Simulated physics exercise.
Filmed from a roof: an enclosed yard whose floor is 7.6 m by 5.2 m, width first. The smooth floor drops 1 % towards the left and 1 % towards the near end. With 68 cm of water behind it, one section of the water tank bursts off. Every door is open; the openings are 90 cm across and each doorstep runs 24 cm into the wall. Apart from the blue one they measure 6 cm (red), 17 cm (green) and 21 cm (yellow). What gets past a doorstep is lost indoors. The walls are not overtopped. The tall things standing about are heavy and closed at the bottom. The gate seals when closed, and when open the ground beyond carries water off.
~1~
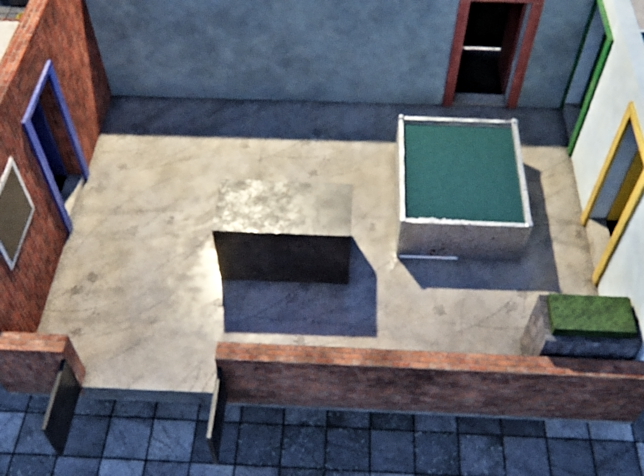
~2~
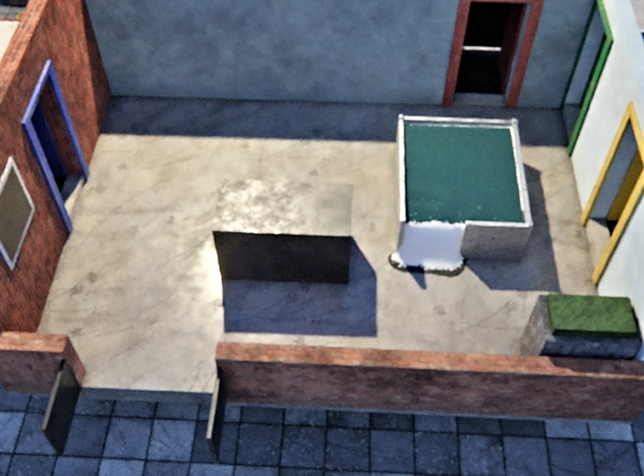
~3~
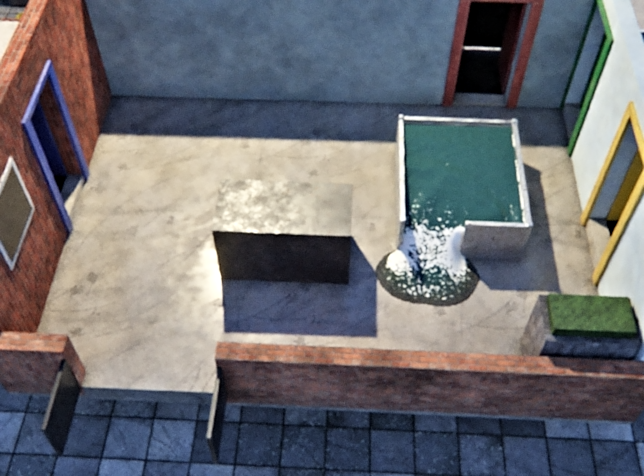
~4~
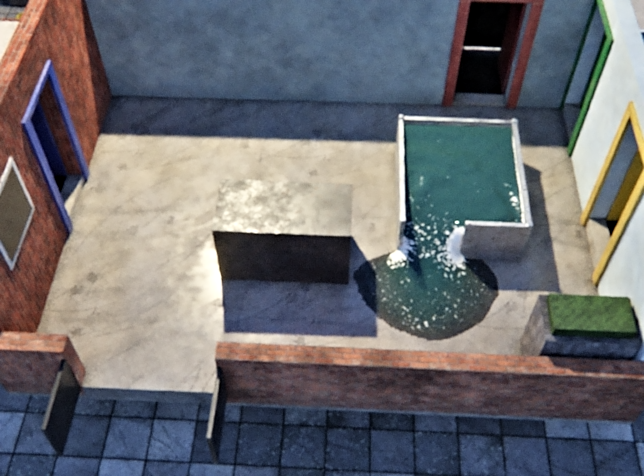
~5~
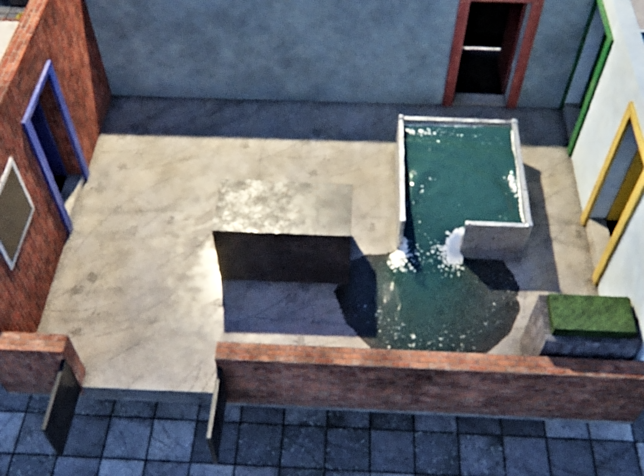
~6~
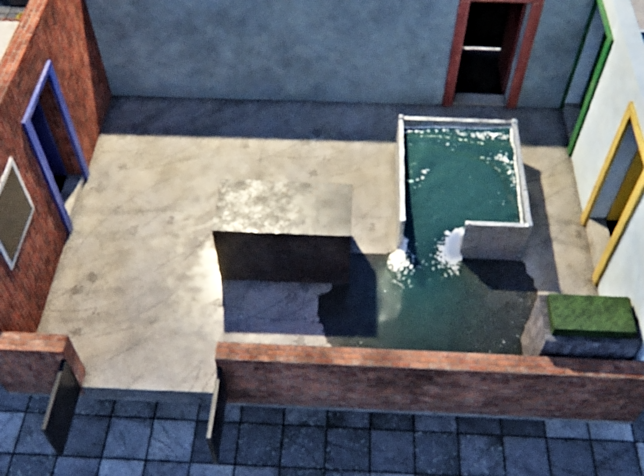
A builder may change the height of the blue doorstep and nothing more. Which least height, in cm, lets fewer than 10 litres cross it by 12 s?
About 6 cm.
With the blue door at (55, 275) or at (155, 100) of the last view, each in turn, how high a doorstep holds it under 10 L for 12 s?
Roughly 13.5 and 7.5 cm.
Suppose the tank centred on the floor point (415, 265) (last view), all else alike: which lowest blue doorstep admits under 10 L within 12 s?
About 7.5 cm.
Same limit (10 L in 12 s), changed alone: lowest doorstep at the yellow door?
Roughly 7.0 cm at yellow.
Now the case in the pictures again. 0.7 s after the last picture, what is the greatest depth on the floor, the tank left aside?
Up to some 36 cm.
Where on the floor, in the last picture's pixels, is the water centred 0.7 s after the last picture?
At about (441, 243).
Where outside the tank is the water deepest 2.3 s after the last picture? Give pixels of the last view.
Around (559, 390).
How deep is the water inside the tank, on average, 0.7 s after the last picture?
About 46 cm.
Then, 0.7 s after the last picture water covers 20 % of the floor, deepest (36 cm) near (416, 384); it has not reached the blue door.
Then, 2.3 s after the last picture water covers 40 % of the floor, deepest (32 cm) near (559, 390); it has not reached the blue door.
Then, 11.3 s after the last picture water covers 95 % of the floor, deepest (10 cm) near (27, 367); 6 cm at the blue door, 0 litres in over its 15 cm doorstep.
At the blue door as built, the water peaked near 9 cm, 4.1 s after the last picture.
With a doorstep of 5 cm, 23 litres would have come in within the 12 s; with 8 cm, 2 litres. So under 10 litres takes about 6 cm.
